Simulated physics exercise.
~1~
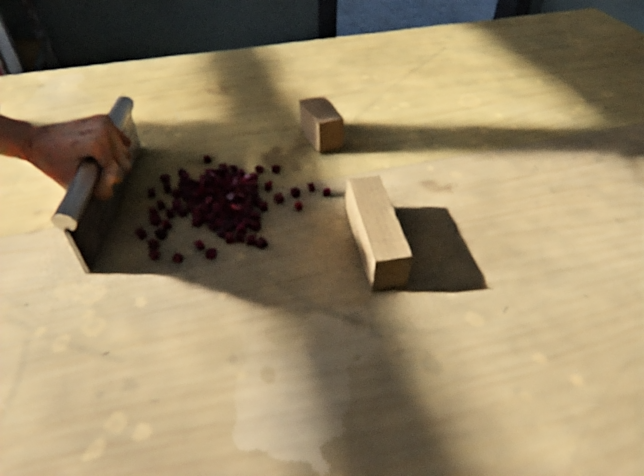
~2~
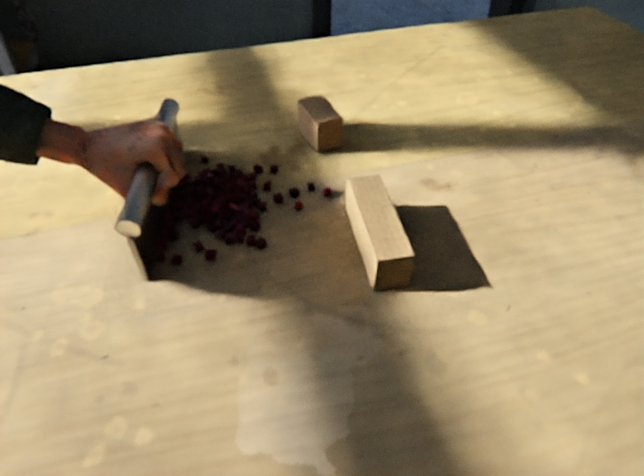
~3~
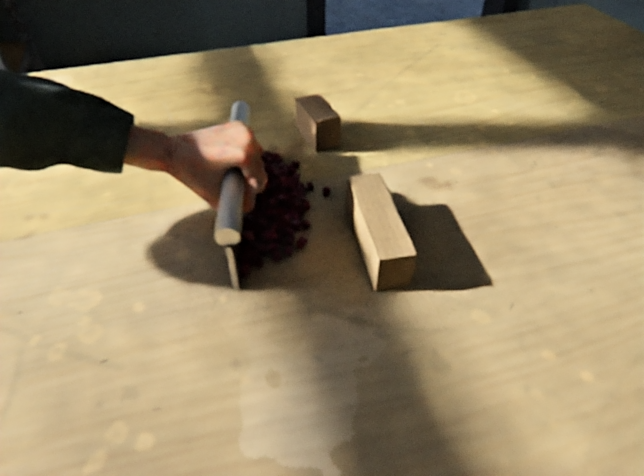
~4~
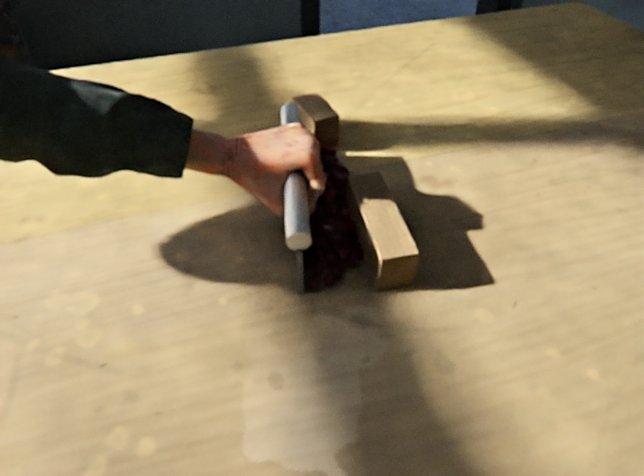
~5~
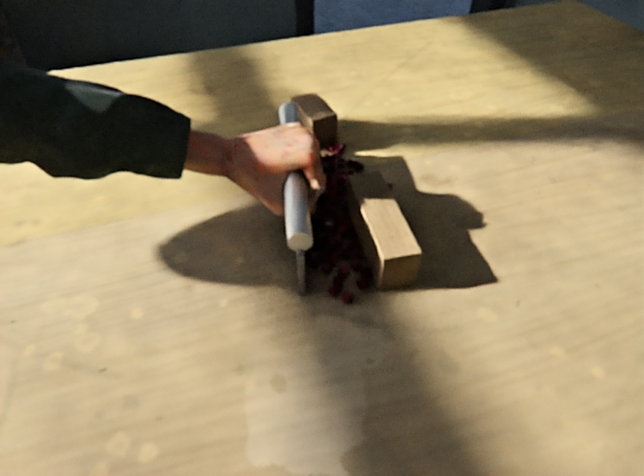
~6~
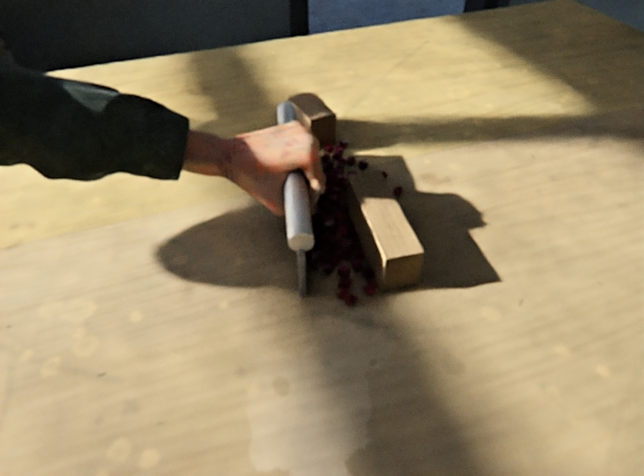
A hand in a dark sleeve grips a metal-handled scraper at the left of a pale wooden table, seen from above at an angle. To its right lies a scatter of dark red beetroot cubes, and beyond them stand two light wooden blocks with a gap between them, casting shadows. The hand pushes the scraper steadily right, gathering the cubes into a dense heap. It presses them up against the blocks, then stops. The squeezed cubes shift and spread slightly, a few reaching the gap, while most remain held between scraper and blocks.
